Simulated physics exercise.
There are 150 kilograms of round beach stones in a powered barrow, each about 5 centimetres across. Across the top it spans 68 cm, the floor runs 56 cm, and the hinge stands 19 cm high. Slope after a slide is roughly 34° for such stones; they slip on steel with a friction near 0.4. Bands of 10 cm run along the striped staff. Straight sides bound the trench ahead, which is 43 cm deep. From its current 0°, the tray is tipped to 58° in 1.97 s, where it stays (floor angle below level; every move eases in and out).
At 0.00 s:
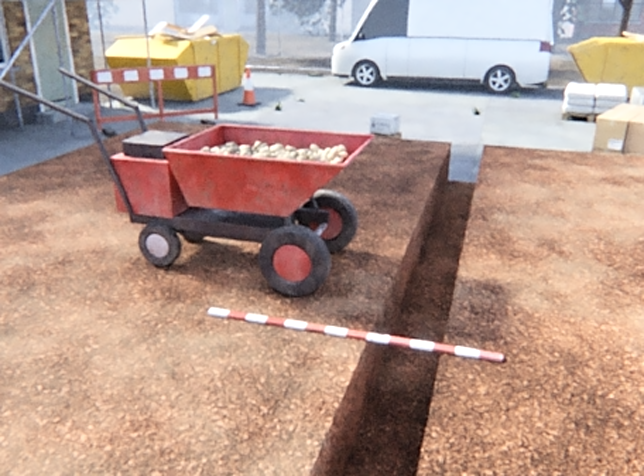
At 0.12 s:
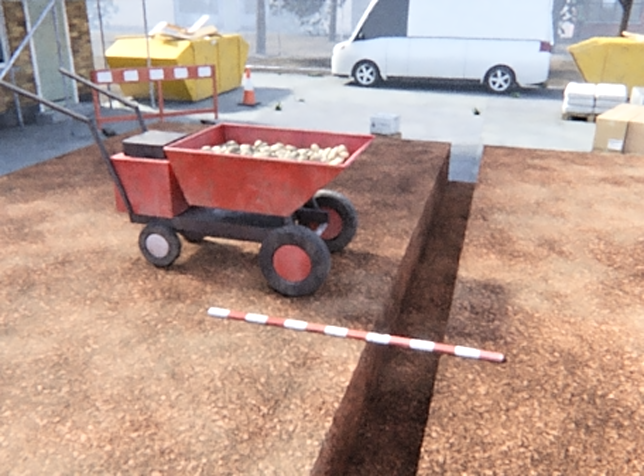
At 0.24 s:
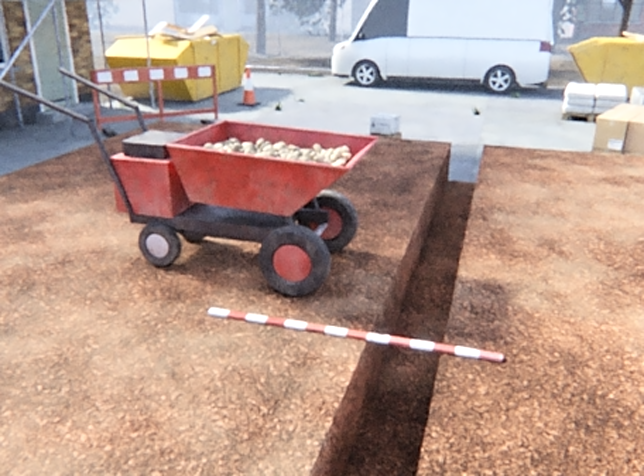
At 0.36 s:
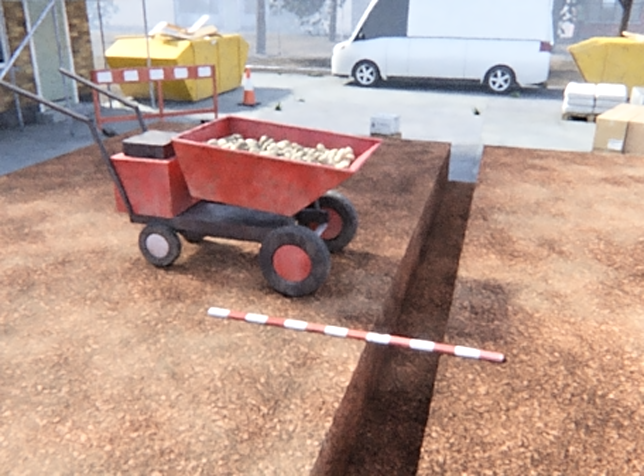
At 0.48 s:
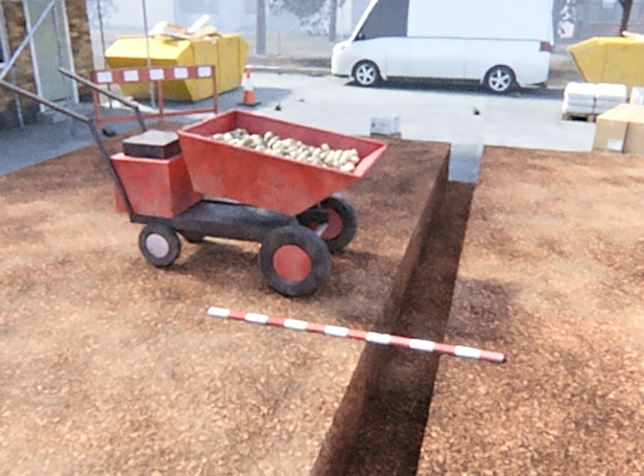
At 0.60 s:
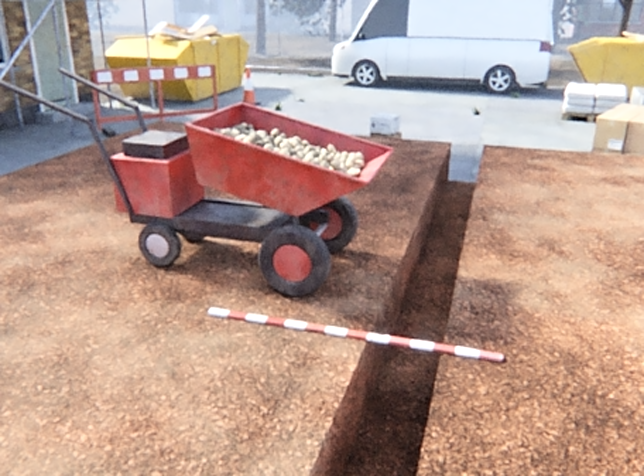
The red tray of pale stones on a wheeled cart slowly tilts down toward the right.
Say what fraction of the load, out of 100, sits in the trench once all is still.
About 66 out of 100.
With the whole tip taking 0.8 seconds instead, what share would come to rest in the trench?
Roughly 50 per cent would.
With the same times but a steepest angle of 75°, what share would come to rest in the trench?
Close to 70 per cent then.
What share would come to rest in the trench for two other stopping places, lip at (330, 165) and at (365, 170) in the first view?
About 85 per cent from the first spot, about 45 from the second.
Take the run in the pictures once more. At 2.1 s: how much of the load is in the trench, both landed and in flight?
About 25 per cent by then.
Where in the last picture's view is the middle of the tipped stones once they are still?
The stones end up centred near (437, 337).
After 1.5 s the floor is at 49°; 100 % in the tray; the foremost stones are at (414, 226).
After 2.1 s the floor is at 58°; 54 % in the tray, 27 % in the trench, 19 % past the trench; the foremost stones are at (525, 295).
After 2.4 s the floor is at 58°; 27 % in the tray, 39 % in the trench, 34 % past the trench; the foremost stones are at (597, 318).
After 4.4 s the floor is at 58°; 0 % in the tray, 66 % in the trench, 34 % past the trench; the foremost stones are at (638, 325).
